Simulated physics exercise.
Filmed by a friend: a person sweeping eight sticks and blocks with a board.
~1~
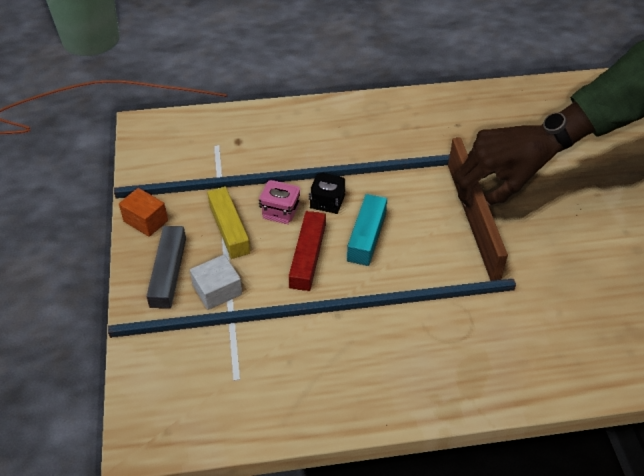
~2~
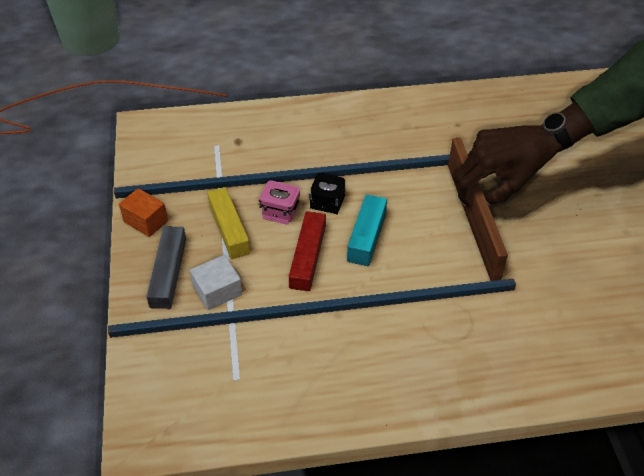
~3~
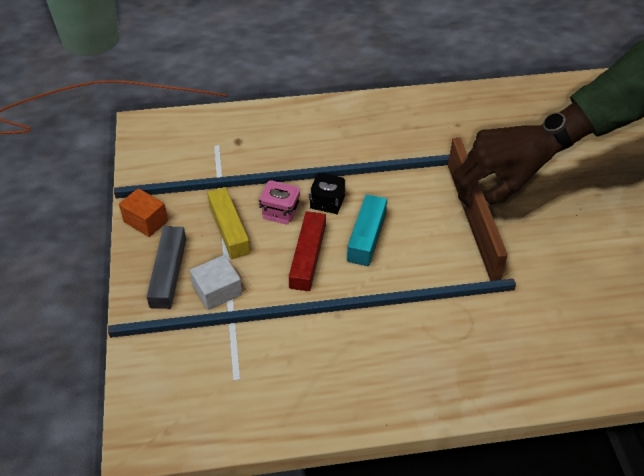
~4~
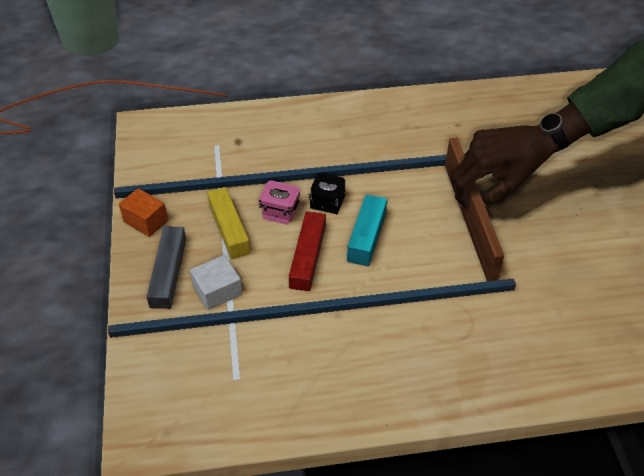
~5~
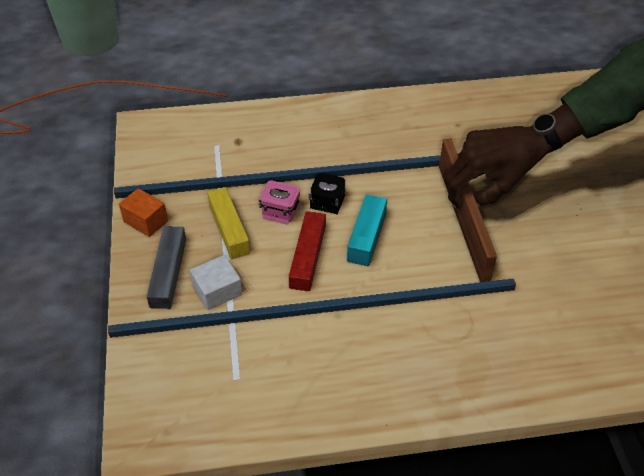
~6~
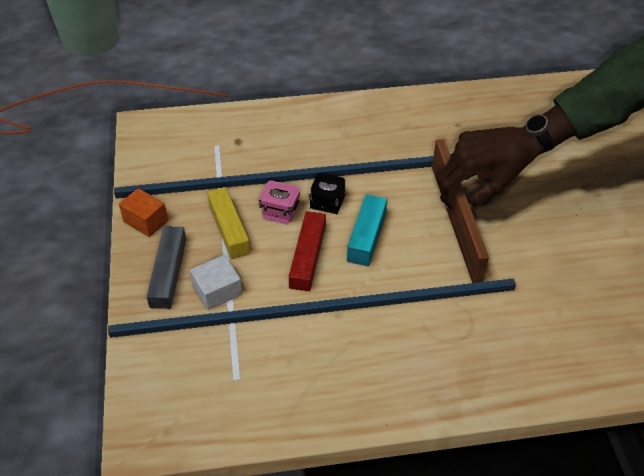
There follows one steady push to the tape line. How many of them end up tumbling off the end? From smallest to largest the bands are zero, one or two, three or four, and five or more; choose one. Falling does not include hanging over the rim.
The right band is zero.
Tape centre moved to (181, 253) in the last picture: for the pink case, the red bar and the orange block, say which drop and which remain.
The outcome is that the pink case does not come off, the red bar does not come off and the orange block goes down.
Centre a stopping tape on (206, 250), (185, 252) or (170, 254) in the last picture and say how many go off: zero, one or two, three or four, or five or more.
Counts as listed: One to two / just one or two / three or four.
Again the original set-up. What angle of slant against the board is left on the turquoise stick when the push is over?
Roughly 0° out of line.
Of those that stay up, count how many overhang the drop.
Count of overhanging things: 1.
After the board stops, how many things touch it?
Well, it touches 2.
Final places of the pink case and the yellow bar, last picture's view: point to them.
Near (179, 216) and (158, 231).
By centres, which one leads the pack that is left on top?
It's the orange block.
Early on, none off yet; orange block at rest near (144, 212); grey stick at rest near (167, 266); white block at rest near (216, 282).
Finally, the number that fall off is zero.
